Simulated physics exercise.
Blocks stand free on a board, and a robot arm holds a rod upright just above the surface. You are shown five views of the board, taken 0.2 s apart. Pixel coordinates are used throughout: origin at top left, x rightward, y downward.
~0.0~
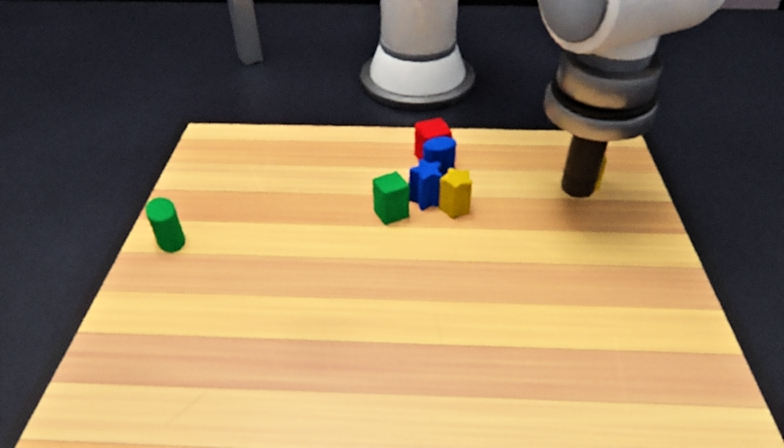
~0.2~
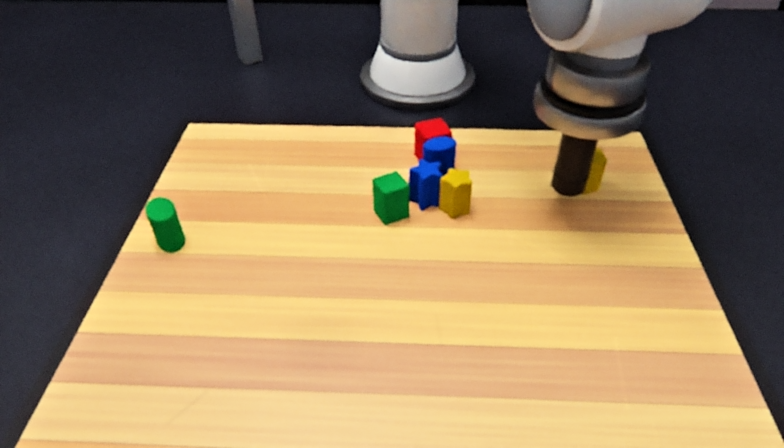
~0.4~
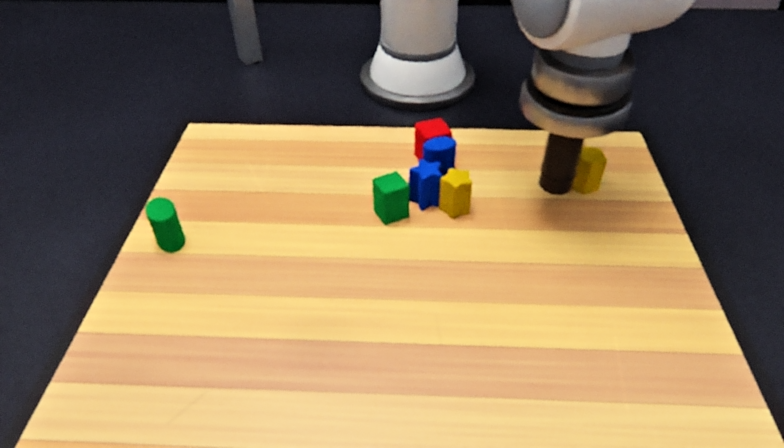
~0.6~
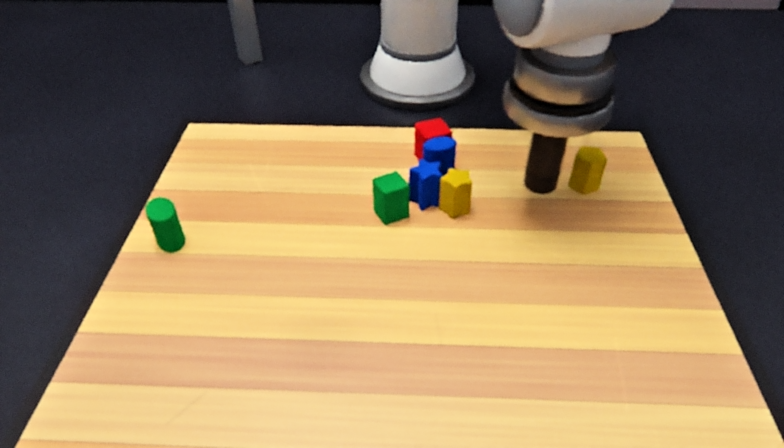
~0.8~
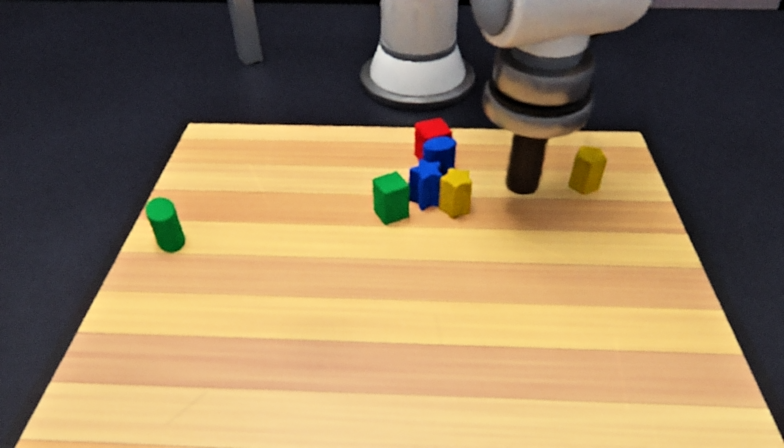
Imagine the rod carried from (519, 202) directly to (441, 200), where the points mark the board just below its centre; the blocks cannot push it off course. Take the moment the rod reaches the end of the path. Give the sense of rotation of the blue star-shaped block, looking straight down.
It goes round the way clock hands do.
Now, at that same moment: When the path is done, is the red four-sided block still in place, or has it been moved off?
That one stays where it is.
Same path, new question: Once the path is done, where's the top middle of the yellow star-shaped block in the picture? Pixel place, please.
Most likely (433, 185).
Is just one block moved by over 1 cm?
No - that is not the case.
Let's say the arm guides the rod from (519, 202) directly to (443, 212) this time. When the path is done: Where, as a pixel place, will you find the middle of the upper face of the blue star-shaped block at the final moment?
Its top centre is at about (406, 167).
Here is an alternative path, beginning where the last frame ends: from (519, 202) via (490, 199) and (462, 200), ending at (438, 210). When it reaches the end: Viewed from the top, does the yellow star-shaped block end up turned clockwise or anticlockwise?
It rotates counterclockwise.
What follows on the original path. Halfway along, rod at (482, 185); nothing pushed yet.
At the end, rod at (442, 183); green four-sided block at (386, 181), turned 15° anticlockwise; blue star-shaped block at (411, 171), turned 70° clockwise; red four-sided block still; blue oval block still; yellow star-shaped block at (433, 185), turned 60° anticlockwise.
